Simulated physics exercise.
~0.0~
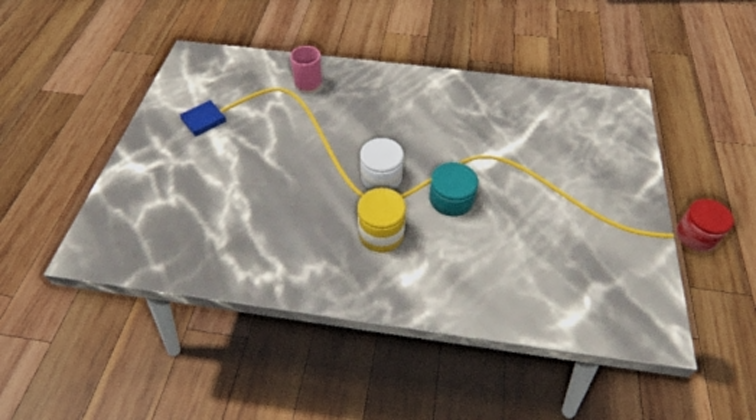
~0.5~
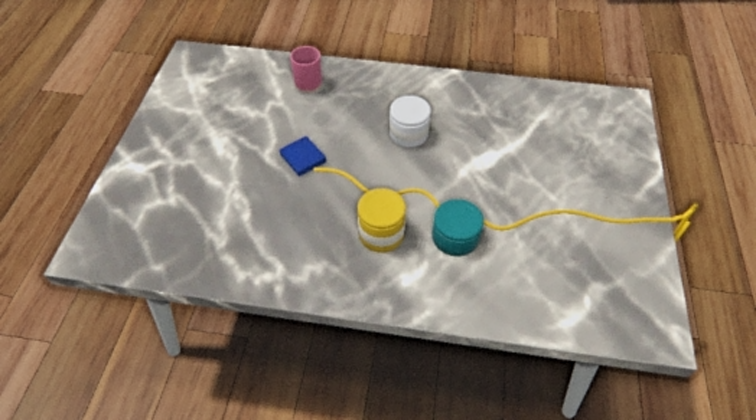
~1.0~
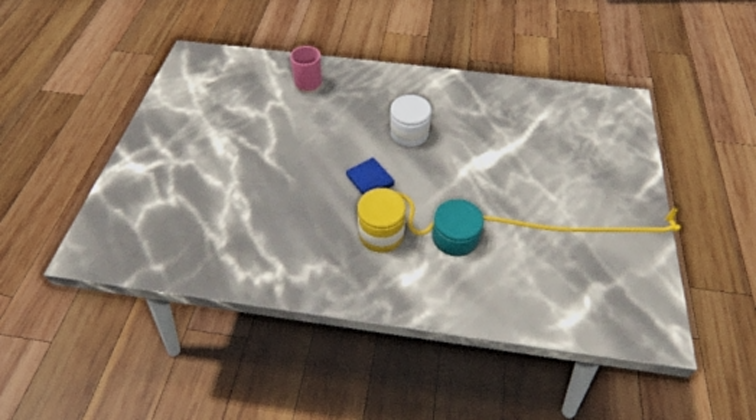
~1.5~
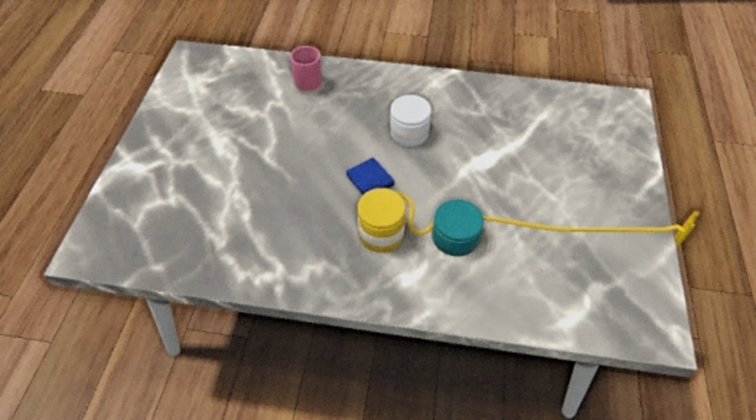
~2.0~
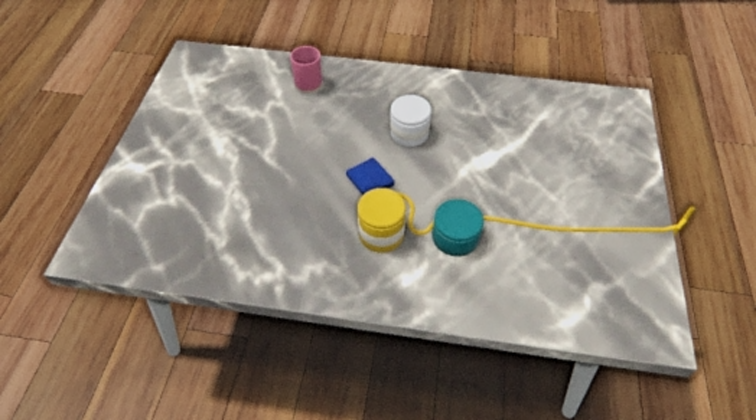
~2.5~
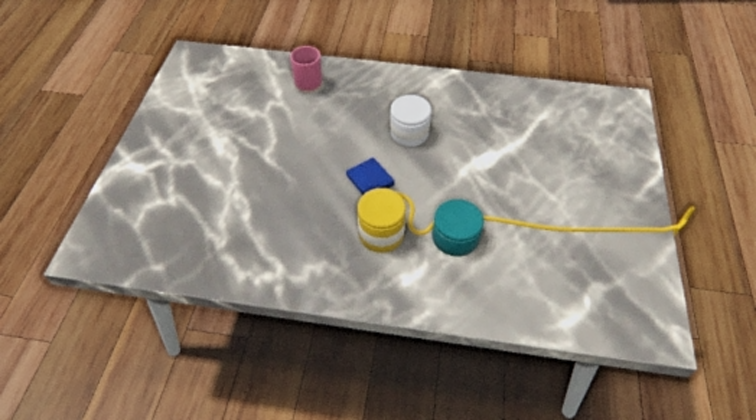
A blue phone slides right on its yellow cable and stops behind the yellow tin.
